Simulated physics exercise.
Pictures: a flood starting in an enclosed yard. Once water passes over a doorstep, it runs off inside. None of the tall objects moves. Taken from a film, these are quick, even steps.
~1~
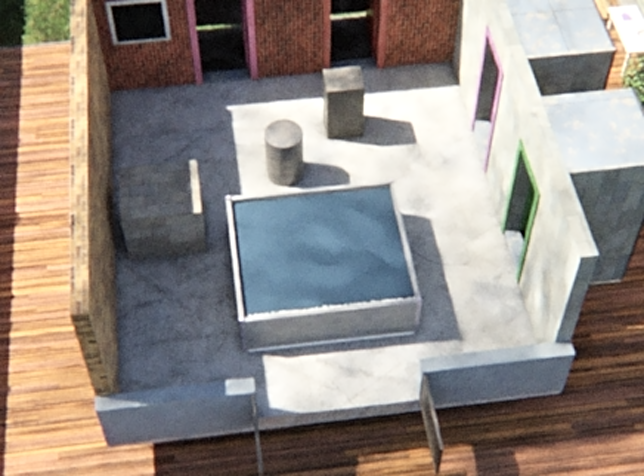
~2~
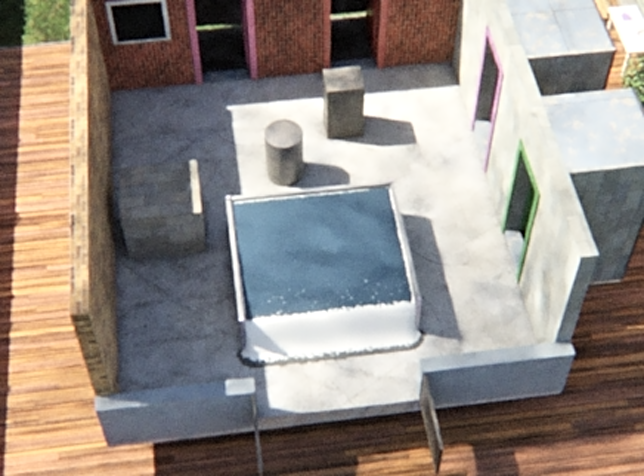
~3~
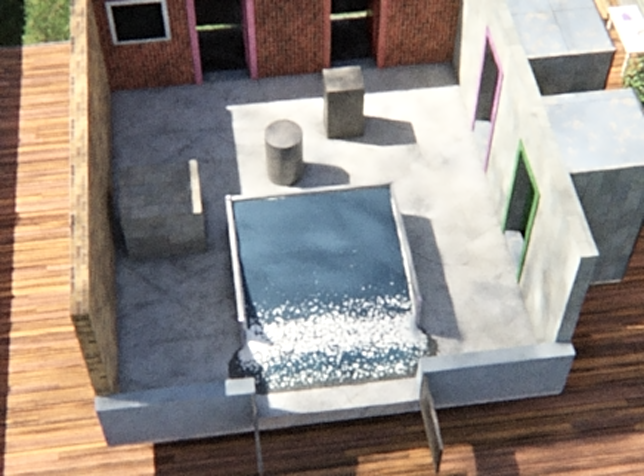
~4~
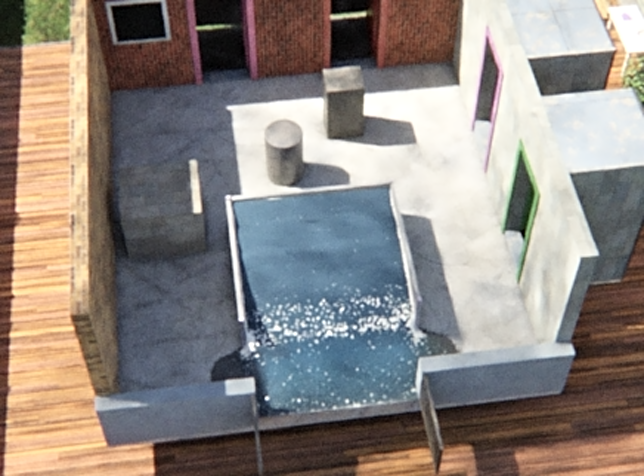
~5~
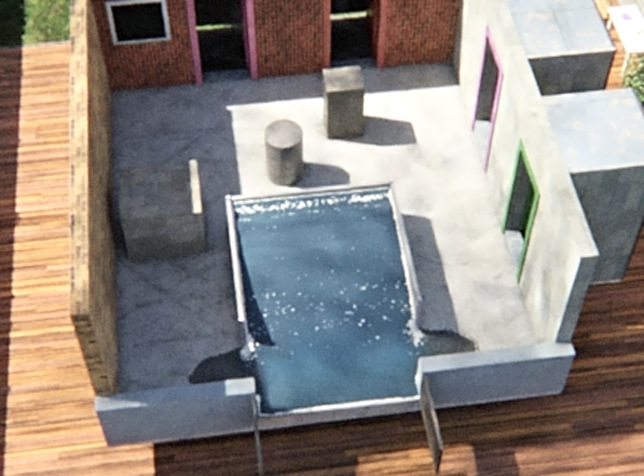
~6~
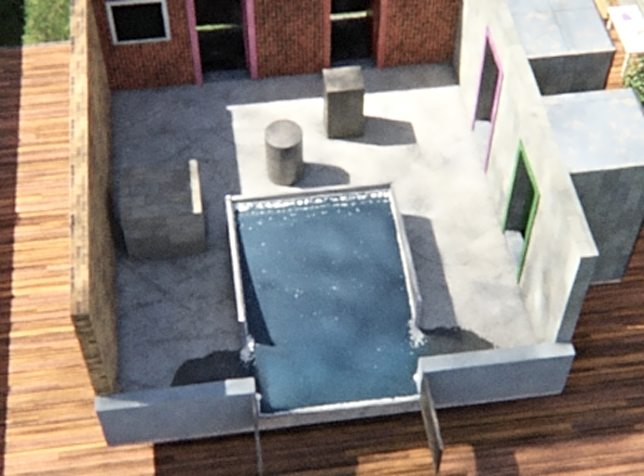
In an enclosed yard with brick and pale walls, still water in a square tank poured out over the near side, foaming white, then spread across the floor toward the front gap and out sideways.
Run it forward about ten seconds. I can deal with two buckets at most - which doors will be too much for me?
Here is how it goes: The red door will be manageable; the purple door will be manageable; the pink door will be manageable; the green door will be manageable.
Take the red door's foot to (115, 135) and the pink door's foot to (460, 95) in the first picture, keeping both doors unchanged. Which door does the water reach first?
That is the door marked green.
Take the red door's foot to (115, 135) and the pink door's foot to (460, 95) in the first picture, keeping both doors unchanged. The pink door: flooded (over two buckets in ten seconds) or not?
I'd say pink door falls short.
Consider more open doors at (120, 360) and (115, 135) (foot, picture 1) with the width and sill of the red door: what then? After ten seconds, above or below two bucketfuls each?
Door by door: Ends up above, then ends up below.
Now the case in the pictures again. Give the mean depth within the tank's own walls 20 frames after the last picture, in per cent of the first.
Roughly 18 %.
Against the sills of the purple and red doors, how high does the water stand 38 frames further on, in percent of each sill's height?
Some 10 percent, then some 10 percent.
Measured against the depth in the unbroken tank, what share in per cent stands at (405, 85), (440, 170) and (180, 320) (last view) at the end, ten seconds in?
First spot roughly 4 %, second 4 %, third 6 %.
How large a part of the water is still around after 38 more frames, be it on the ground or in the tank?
Result: Close to 28 %.
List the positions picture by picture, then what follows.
Still water in the water tank at (320, 251), in the first picture.
The front is at (420, 333), out from the gap at (330, 330), in the second picture.
Water pours out at (330, 331) and has run to (236, 374), in the third picture.
The front is at a hidden place, out from the gap at (330, 331), in the fourth picture.
Water pours out at (330, 332) and has run to a hidden place, in the fifth picture.
Water pours out at (330, 332) and has run to a hidden place, in the sixth picture.
A moment on, water covers 15 % of the floor; the red door not reached, the purple door not reached, the pink door not reached, the green door not reached.
Next, water covers 25 % of the floor; the red door not reached, the purple door not reached, the pink door not reached, the green door wet at the sill, nothing in.
Then, water covers 40 % of the floor; the red door not reached, the purple door wet at the sill, nothing in, the pink door not reached, the green door wet at the sill, nothing in.
Later, water covers 65 % of the floor; the red door not reached, the purple door wet at the sill, nothing in, the pink door not reached, the green door wet at the sill, nothing in.
In the end, water covers 70 % of the floor; the red door wet at the sill, nothing in, the purple door wet at the sill, nothing in, the pink door not reached, the green door wet at the sill, nothing in.
